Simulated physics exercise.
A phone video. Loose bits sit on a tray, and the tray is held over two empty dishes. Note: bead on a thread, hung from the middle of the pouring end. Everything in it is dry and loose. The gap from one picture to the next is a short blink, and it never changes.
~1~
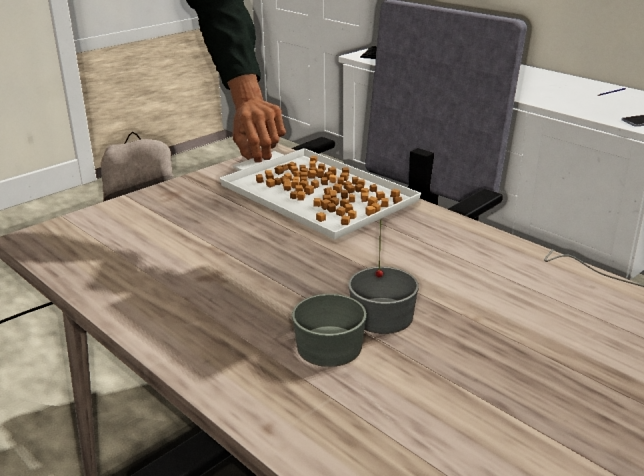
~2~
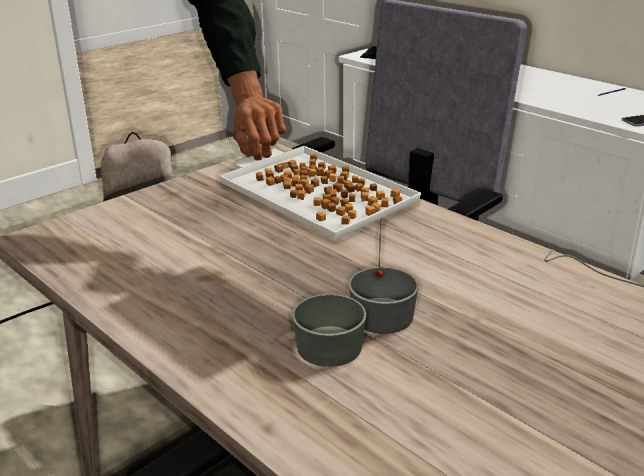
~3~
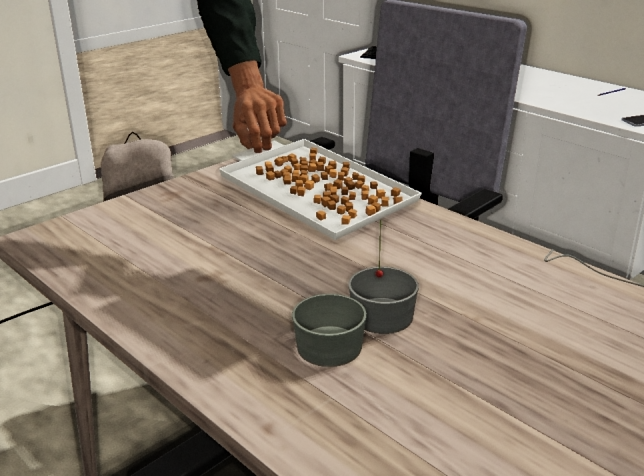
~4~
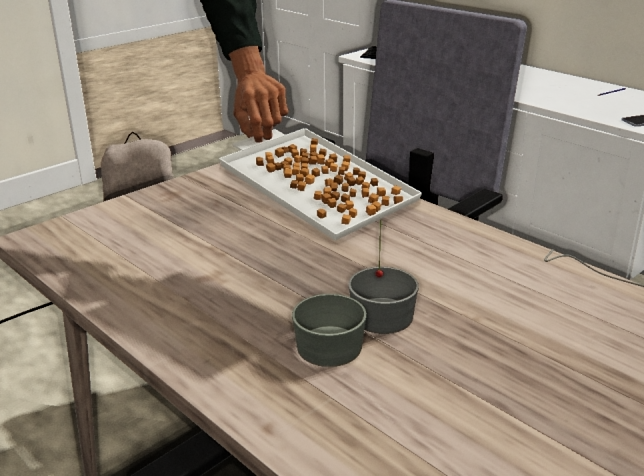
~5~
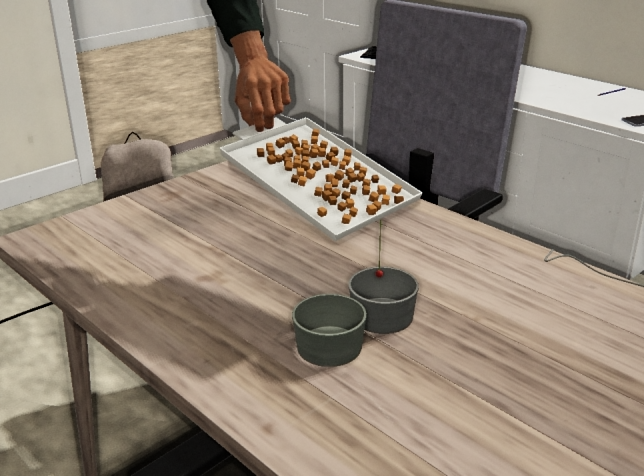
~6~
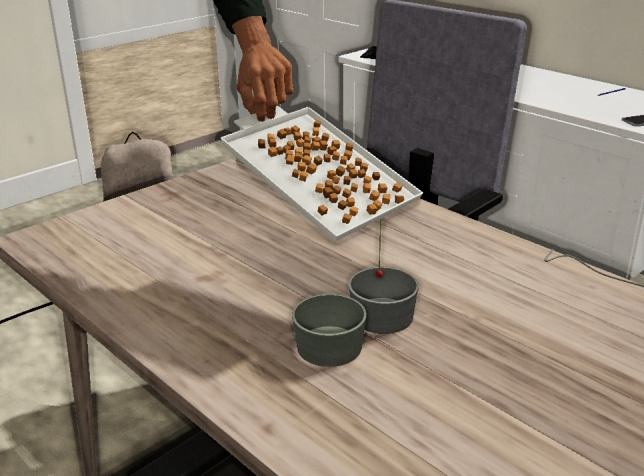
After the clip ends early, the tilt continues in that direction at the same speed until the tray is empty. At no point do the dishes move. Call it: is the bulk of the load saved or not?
The bulk is not saved.
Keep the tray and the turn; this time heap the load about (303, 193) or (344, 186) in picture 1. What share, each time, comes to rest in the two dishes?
You'd see roughly 30 per cent first and roughly 30 per cent second.
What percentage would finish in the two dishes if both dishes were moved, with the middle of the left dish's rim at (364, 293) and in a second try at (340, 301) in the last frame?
The first position comes out at 20 per cent, the other at 10 per cent.
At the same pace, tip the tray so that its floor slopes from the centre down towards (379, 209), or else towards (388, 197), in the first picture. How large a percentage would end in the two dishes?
Around 20 per cent first, around 10 per cent next.
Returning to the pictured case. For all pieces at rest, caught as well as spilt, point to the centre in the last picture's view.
Roughly at (406, 346), give or take.
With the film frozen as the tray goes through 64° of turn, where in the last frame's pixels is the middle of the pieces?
I'd mark it close to (373, 201).
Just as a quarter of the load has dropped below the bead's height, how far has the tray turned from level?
About 95 degrees.
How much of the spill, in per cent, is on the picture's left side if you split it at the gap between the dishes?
10 per cent, about.
Soon after the last picture, tray tipped steeply; nearly all on the tray; a small part in the air.
A little later, tray tipped past a quarter turn; most on the tray; a stray few in the left dish; a small part in the right dish; about a quarter outside both.
Later still, tray tipped past a quarter turn; a small part in the left dish; a small part in the right dish; most outside both.
At rest, tray tipped past a quarter turn; a small part in the left dish; a small part in the right dish; most outside both.
